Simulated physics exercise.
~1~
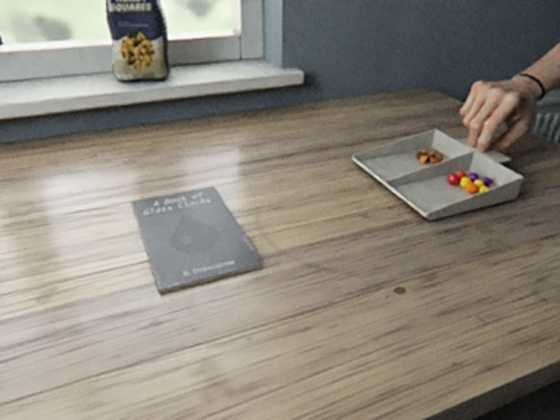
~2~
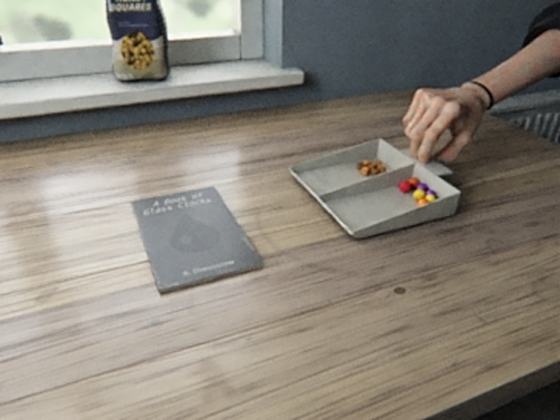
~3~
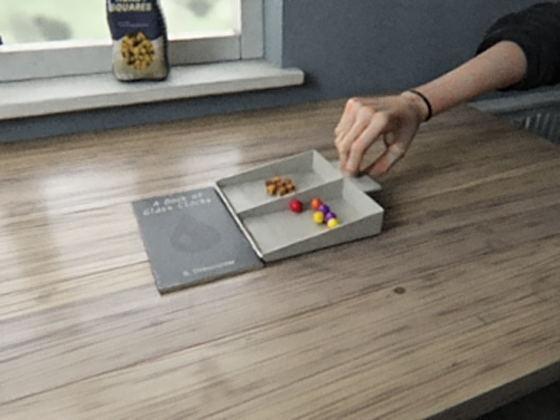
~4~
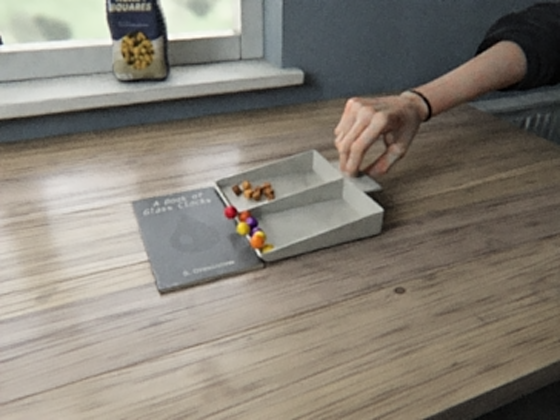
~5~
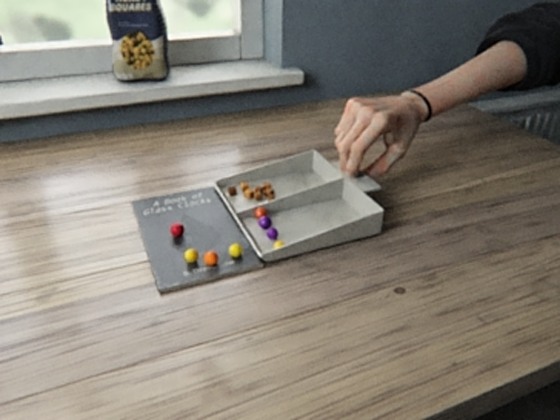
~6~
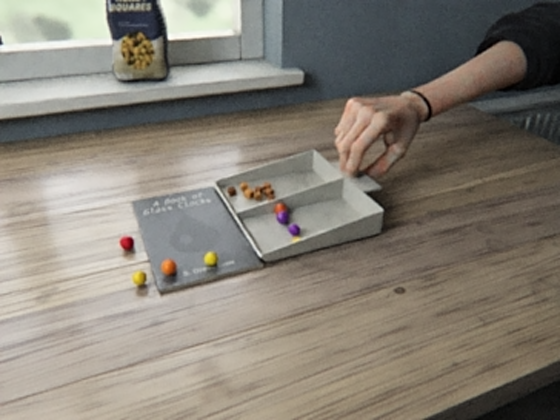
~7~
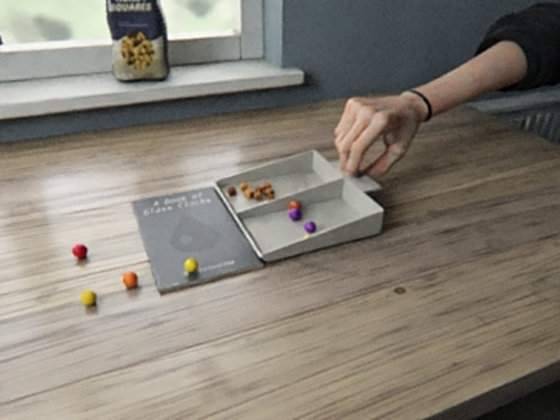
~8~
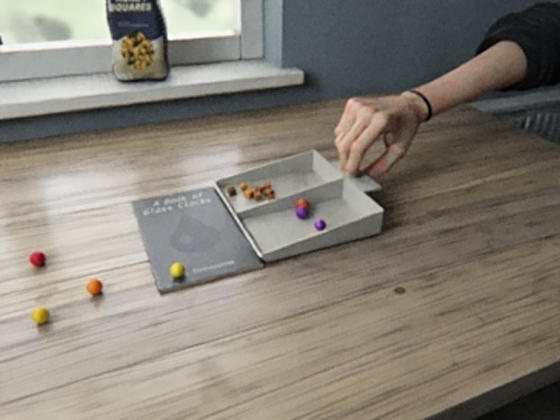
To begin with, a hand at the right holds a shallow, two-part tray on a wooden table, with small brown pieces in the farther part and colourful balls in the nearer one. The hand slides the tray left towards a thin grey book lying flat. The tray stops against the book's edge, and both handfuls move towards the front rim. Several balls go over the low edge and roll left across the cover. At the end, a red, an orange and a yellow ball are on the table, another yellow one is on the book, and the brown pieces remain inside.
